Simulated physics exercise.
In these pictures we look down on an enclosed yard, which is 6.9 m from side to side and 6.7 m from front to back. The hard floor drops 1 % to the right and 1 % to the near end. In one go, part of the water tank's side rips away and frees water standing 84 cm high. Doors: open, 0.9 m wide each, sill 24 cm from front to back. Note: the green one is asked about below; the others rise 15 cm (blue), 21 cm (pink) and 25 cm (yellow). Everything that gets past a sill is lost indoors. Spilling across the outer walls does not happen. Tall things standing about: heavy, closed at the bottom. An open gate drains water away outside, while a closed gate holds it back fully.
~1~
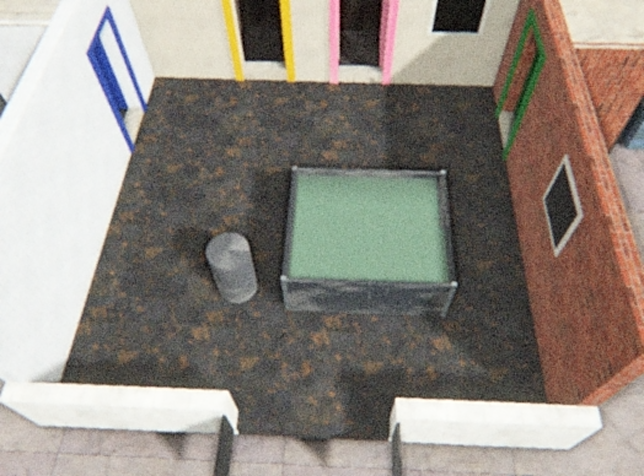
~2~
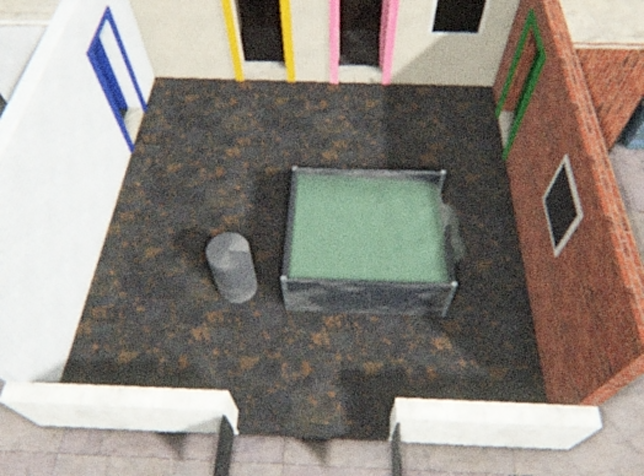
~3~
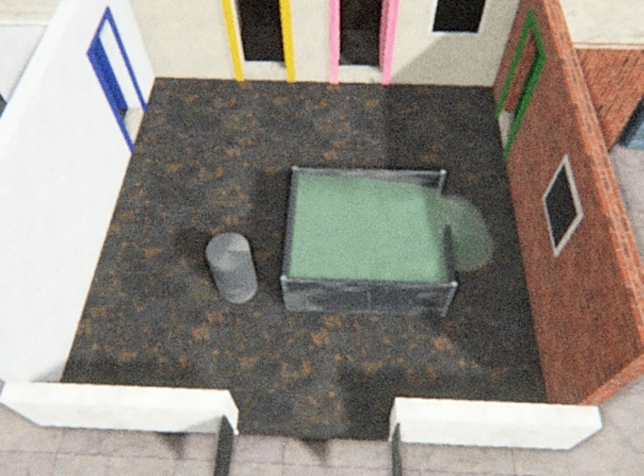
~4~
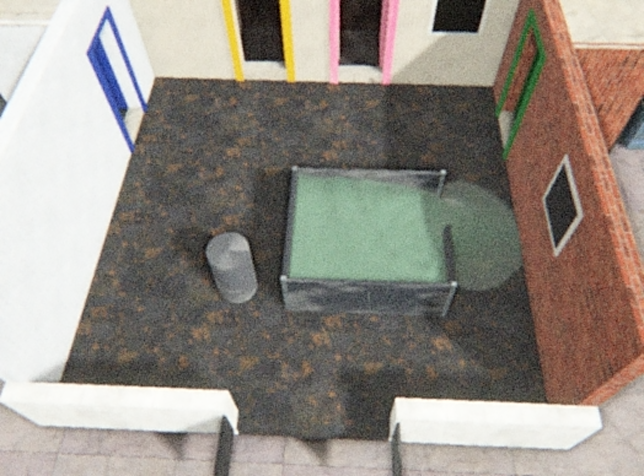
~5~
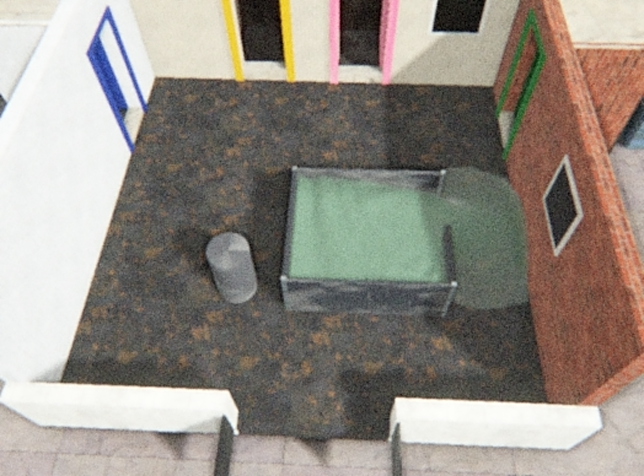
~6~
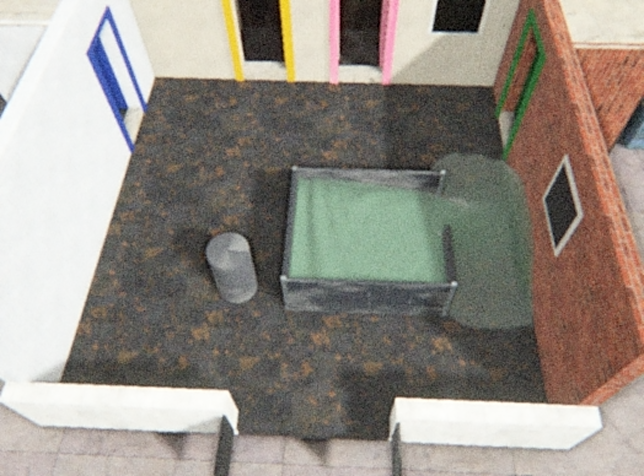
Greenish water stands in a low, dark-walled rectangular tank at the middle of an enclosed yard with a dark, rust-flecked floor, seen from high above. A grey cylinder stands left of the tank, with a blue-framed doorway on the white left wall, yellow and pink ones at the back, and a green one in the brick right wall. Part of the tank's right side breaks away and water pours out, spreading toward the brick wall, then widening backward and forward, while the camera stays still.
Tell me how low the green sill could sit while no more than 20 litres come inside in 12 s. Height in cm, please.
At least 11.5 cm or so.
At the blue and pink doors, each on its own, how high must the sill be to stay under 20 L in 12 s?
Close to 8.5 cm (blue) and close to 7.0 cm (pink).
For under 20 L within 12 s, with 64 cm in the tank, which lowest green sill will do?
Around 8.5 cm high.
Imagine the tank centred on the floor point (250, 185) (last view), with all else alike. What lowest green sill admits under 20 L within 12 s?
Then about 29 centimetres at the least.
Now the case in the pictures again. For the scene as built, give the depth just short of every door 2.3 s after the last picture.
Door by door, in centimetres - green 13, blue 0, pink 13, yellow 2.
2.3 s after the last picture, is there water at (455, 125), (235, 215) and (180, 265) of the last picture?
In that order: Under water, dry, still dry.
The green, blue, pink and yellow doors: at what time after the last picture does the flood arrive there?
Green at 0.2 s, blue at 3.6 s, pink at 1.5 s and yellow at 2.2 s.
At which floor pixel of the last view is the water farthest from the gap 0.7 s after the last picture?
At about (491, 87).
Then, 0.7 s after the last picture water covers 15 % of the floor, deepest (60 cm) near (515, 227); 17 cm at the green door, 0 litres in over its 20 cm sill.
Then, 2.3 s after the last picture water covers 40 % of the floor, deepest (37 cm) near (504, 227); 13 cm at the green door, 0 litres in over its 20 cm sill.
Then, 11.3 s after the last picture water covers 100 % of the floor, deepest (13 cm) near (402, 405); 8 cm at the green door, 0 litres in over its 20 cm sill.
At the green door as built, the water peaked near 17 cm, 0.9 s after the last picture.
With a sill of 10 cm, 34 litres would have come in within the 12 s; with 14 cm, 7 litres. So under 20 litres takes about 11.5 cm.
